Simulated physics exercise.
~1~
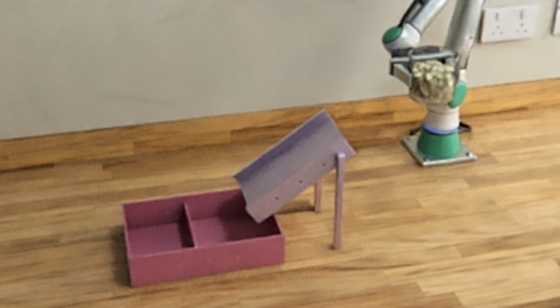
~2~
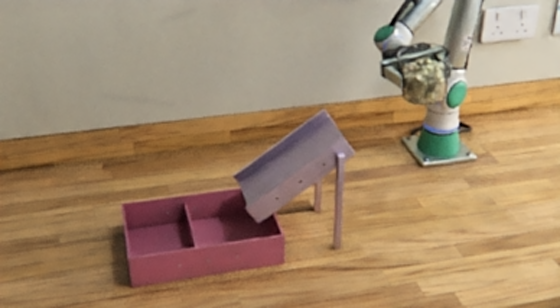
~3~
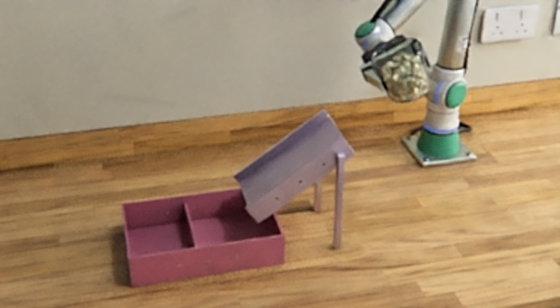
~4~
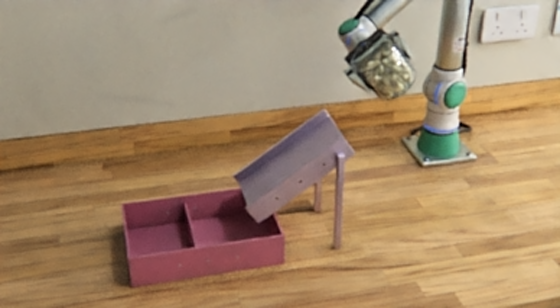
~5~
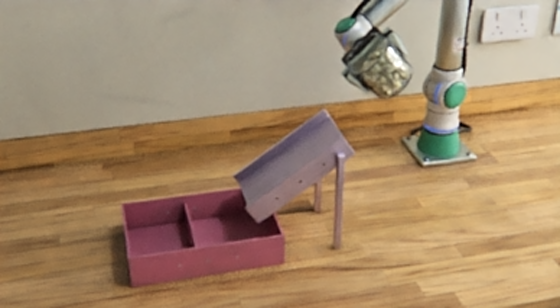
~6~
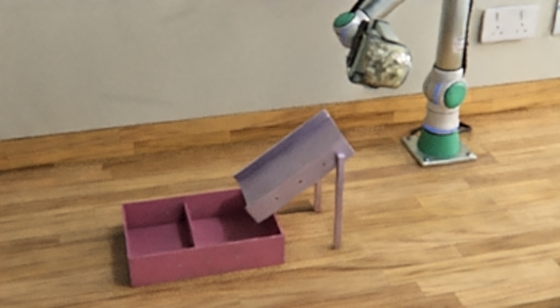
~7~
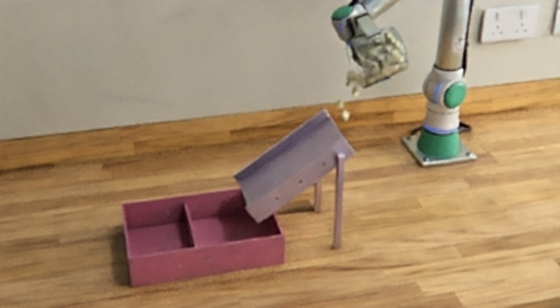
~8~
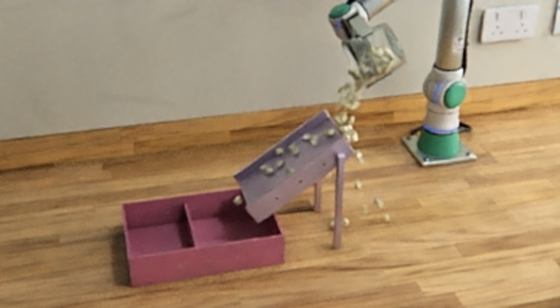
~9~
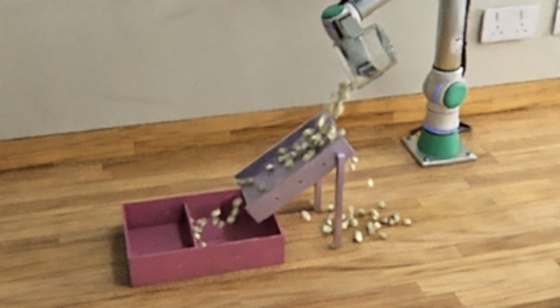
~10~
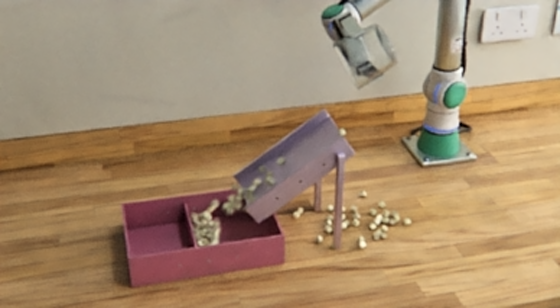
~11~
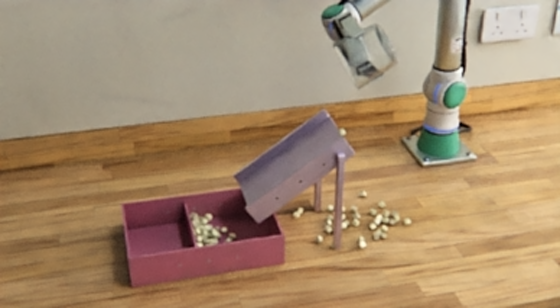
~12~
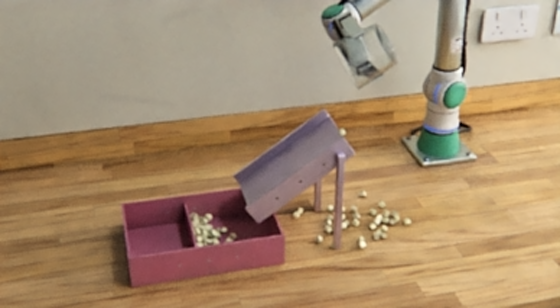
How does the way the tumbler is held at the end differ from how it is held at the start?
At the start the gripper holds the tumbler upright, while at the end it holds it tipped over on its side.
On a wooden surface, a robot arm carries a clear tumbler of pale pieces left and tips it above a purple chute, sending many sliding into the nearer part of a divided box while others scatter beneath the chute, and the arm stops with the tumbler tipped.
